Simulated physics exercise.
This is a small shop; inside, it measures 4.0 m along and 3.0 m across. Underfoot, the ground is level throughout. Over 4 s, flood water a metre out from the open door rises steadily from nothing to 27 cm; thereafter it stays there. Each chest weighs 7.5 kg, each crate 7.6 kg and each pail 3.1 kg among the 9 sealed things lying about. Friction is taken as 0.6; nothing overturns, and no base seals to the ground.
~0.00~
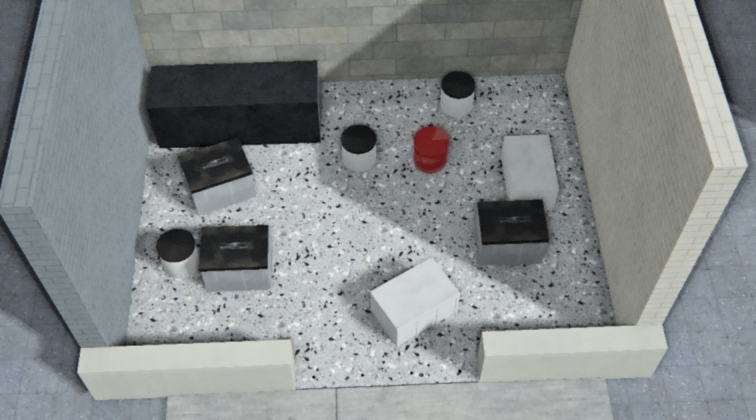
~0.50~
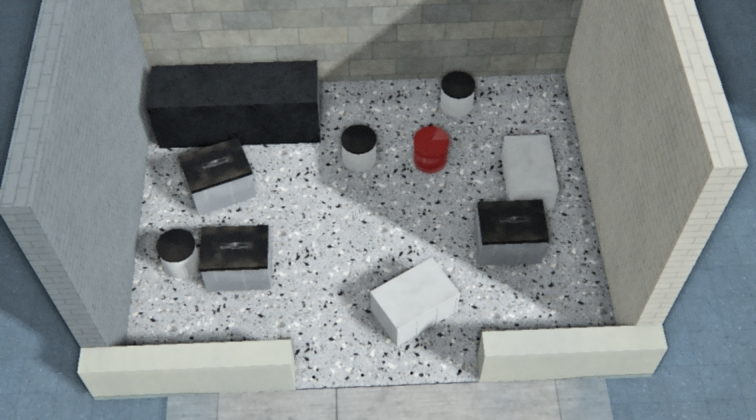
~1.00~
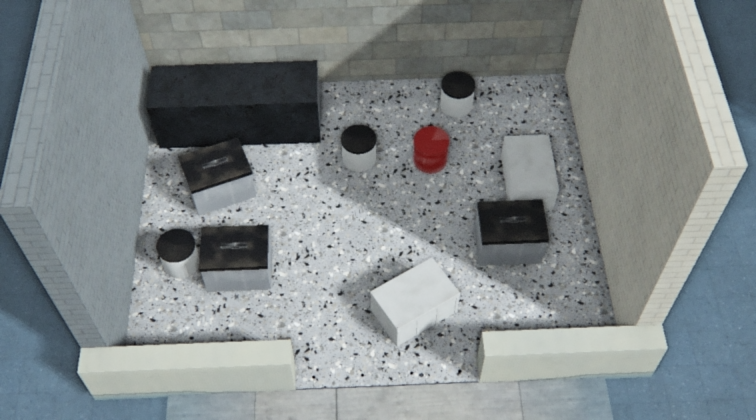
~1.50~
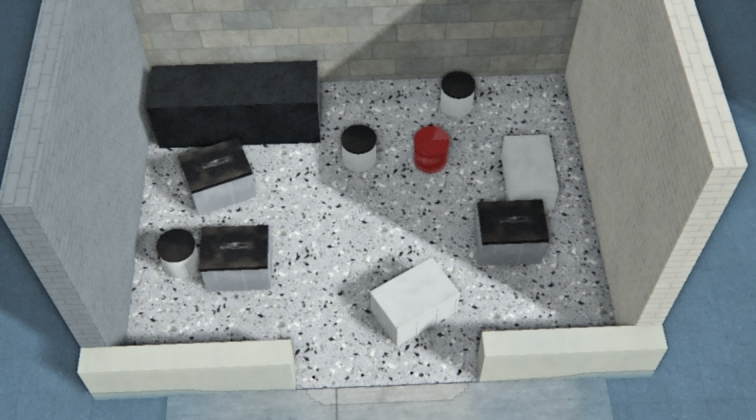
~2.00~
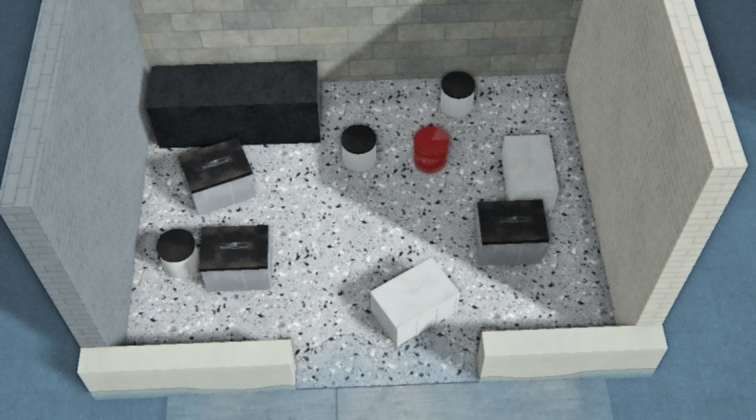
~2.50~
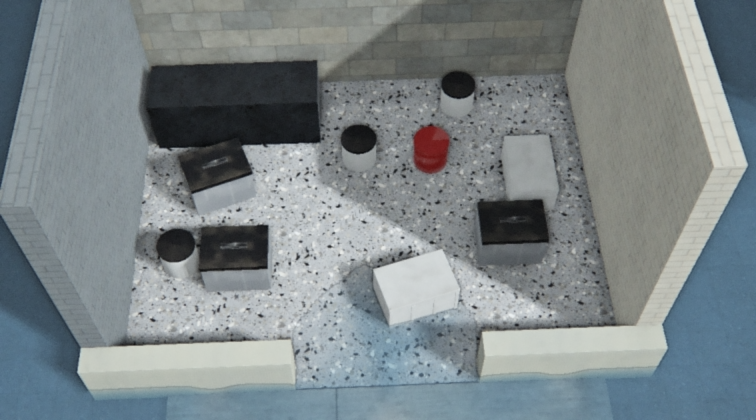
Bluish water spread over the gray ground around a small, open-topped shop, then seeped in through the front gap, and the white block nearest the opening turned slightly while everything else stayed put.
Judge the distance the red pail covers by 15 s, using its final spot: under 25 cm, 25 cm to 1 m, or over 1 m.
It gets pushed a bit.
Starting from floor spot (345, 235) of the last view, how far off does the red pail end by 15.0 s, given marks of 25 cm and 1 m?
Short answer, it is taken a long way.
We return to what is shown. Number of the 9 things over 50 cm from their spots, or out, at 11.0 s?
Answer: 8.
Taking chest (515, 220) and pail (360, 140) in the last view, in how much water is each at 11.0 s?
Depth approx. 17 cm / 26 cm.
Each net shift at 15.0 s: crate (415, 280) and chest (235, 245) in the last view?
The first is 140 cm from its start, the second 50 cm.
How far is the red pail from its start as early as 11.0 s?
It is about 120 cm out of place by then.
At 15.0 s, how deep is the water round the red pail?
19 cm or so.
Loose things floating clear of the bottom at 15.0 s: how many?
It comes to 9.
After 3.5 s the red pail is near (432, 140), 0.0 m from its start, aground; 0 afloat.
After 6.8 s the red pail is near (493, 69), 0.9 m from its start, afloat; 8 afloat.
After 11.0 s the red pail is near (495, 236), 1.2 m from its start, afloat; 9 afloat.
After 15.0 s the red pail is near (477, 133), 0.4 m from its start, afloat; 9 afloat.
